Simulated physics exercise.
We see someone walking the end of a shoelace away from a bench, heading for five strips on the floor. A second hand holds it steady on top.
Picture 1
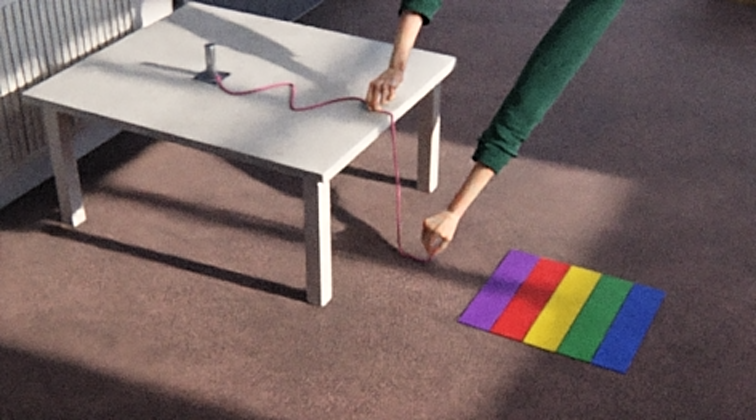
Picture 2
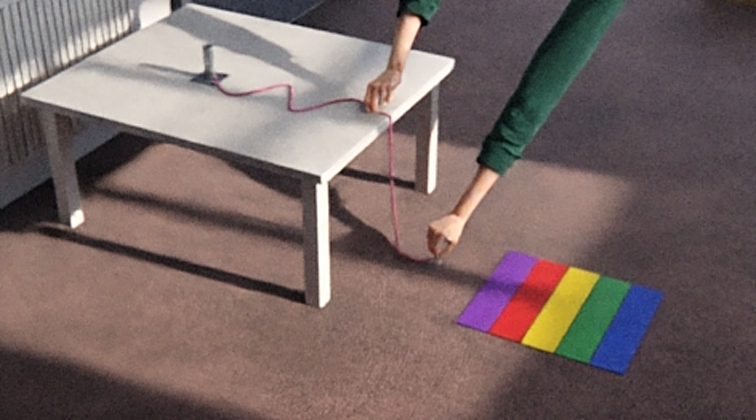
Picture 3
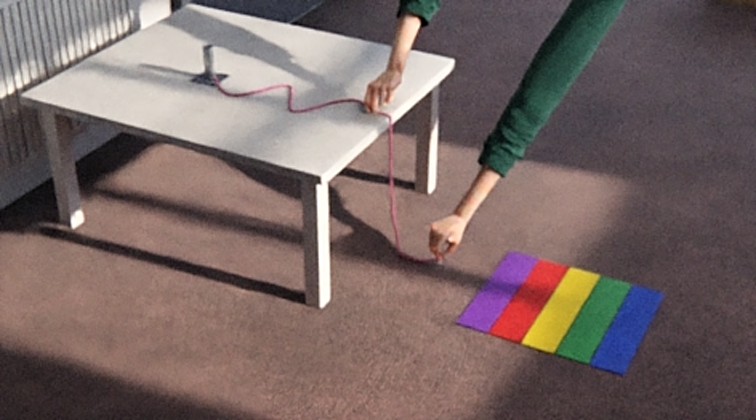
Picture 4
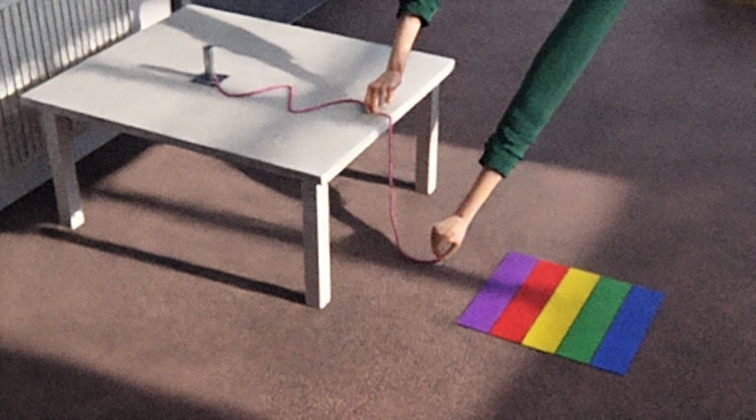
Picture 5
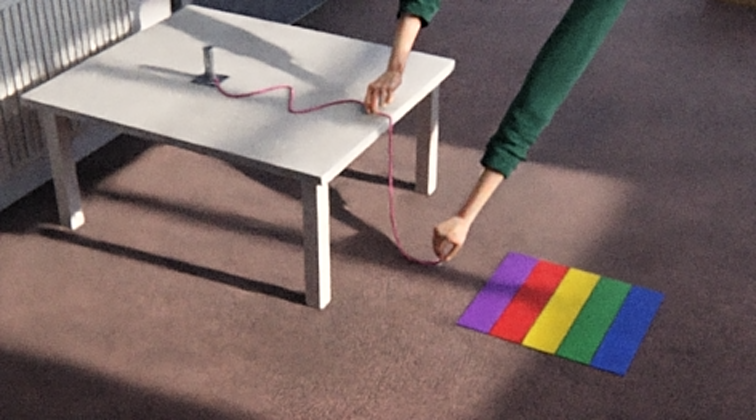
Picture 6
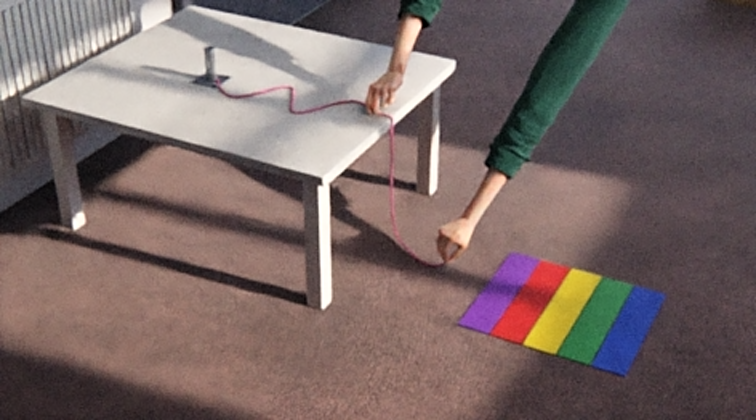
Hand in a green sleeve drawing the end of a pinkish-red cord slightly rightward beside a white table, near five coloured strips.
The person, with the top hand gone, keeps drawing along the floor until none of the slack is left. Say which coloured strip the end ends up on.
It ends up on the blue strip.
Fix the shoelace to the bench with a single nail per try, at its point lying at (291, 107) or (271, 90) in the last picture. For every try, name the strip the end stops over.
Colour per try: Yellow / green.
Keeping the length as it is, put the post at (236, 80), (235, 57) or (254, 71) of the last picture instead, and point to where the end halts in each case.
(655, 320), (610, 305) and (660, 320), roughly.
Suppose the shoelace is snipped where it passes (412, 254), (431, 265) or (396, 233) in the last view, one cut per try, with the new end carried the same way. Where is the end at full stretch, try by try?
About (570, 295), (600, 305) and (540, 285).
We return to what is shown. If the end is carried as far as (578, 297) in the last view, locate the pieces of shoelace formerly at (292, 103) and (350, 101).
(339, 110) for the first, (397, 150) for the second.
Early on, end near (578, 297); over yellow.
Midway, end near (611, 307); over green.
At the end of the slack, end near (631, 312); over blue. The end stops over the blue strip.
